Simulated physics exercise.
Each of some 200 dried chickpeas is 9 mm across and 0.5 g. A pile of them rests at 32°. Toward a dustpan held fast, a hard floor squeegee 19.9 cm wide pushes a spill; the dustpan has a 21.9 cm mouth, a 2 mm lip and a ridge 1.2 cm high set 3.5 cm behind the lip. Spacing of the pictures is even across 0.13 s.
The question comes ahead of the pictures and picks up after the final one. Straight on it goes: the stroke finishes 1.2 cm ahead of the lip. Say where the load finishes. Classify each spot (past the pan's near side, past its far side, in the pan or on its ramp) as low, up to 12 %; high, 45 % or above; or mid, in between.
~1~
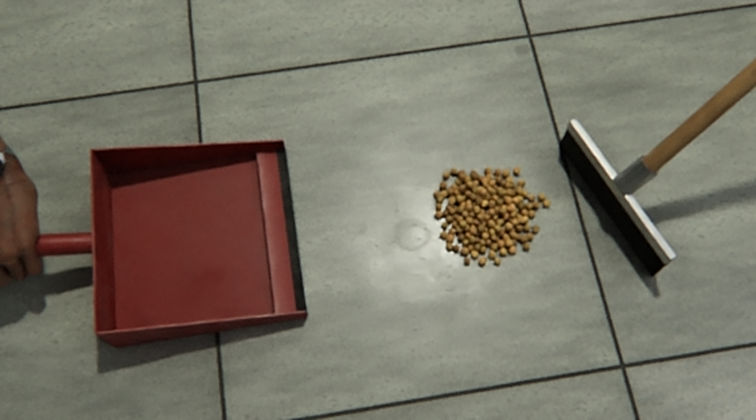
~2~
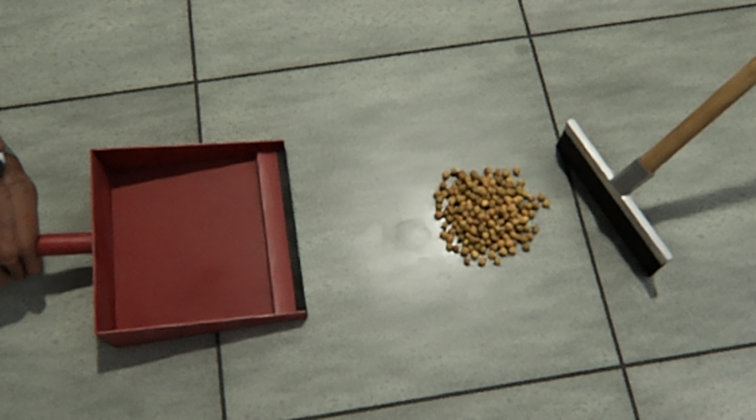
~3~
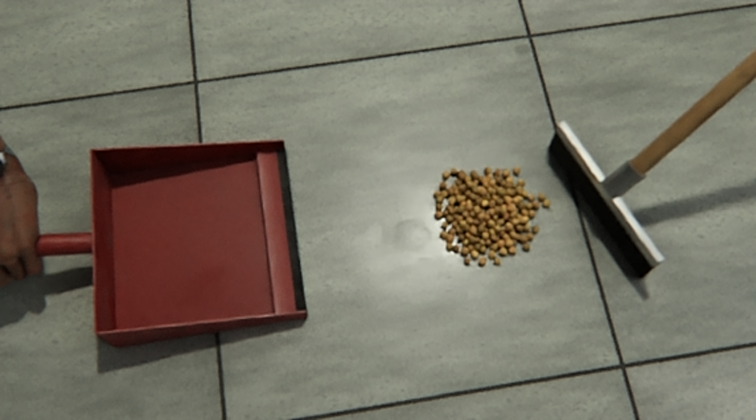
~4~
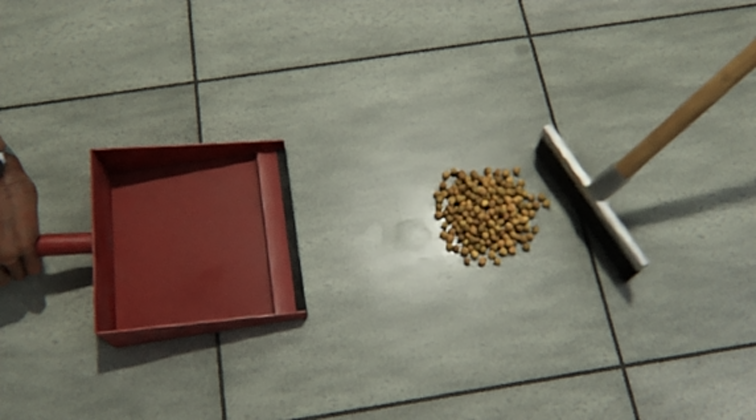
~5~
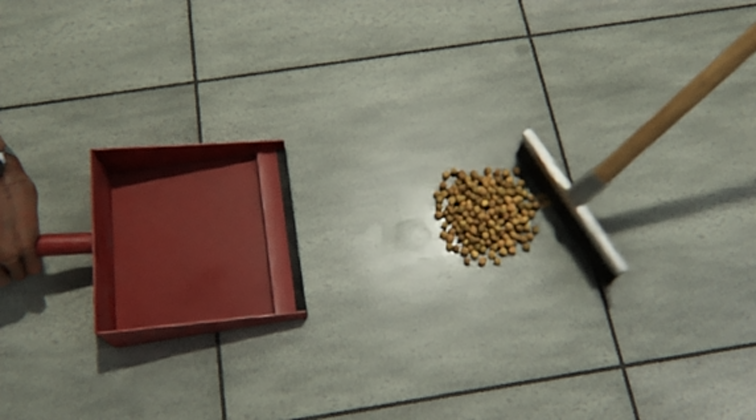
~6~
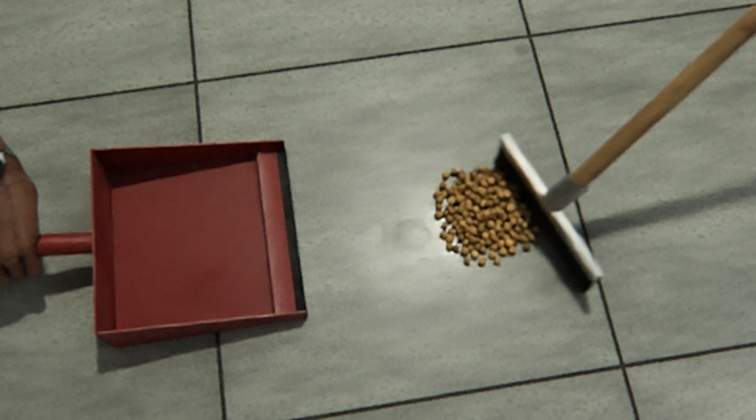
Near side mid, far side low, pan mid.
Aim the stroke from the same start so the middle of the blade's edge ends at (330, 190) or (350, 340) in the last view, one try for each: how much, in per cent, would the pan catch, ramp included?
I'd expect around 20 percent, then around 20 percent.
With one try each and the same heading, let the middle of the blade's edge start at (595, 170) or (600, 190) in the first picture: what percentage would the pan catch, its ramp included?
Estimates: 30 percent and 30 percent.
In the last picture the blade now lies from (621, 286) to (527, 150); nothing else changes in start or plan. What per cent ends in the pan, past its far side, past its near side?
Pan 15, far 0, near 45.
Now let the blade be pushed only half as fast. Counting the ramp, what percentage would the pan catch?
Some 20 %.
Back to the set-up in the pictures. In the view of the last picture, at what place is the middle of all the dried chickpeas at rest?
Around (296, 284).
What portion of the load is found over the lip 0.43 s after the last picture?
By that time, around 40 percent.
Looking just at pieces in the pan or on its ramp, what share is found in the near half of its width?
Estimate: Close to 80 %.
Then, 0.13 s after the last picture, middle of the blade 16 cm from the lip; 0 % over the lip, far side 0 %, near side 10 %.
Then, 0.21 s after the last picture, middle of the blade 7 cm from the lip; 0 % over the lip, far side 0 %, near side 20 %.
Then, 0.43 s after the last picture, middle of the blade 5 cm from the lip; 40 % over the lip, far side 5 %, near side 25 %.
In the end, near side 25 %, far side 5 %, pan 35 %, in front of the lip or behind the blade 35 %.
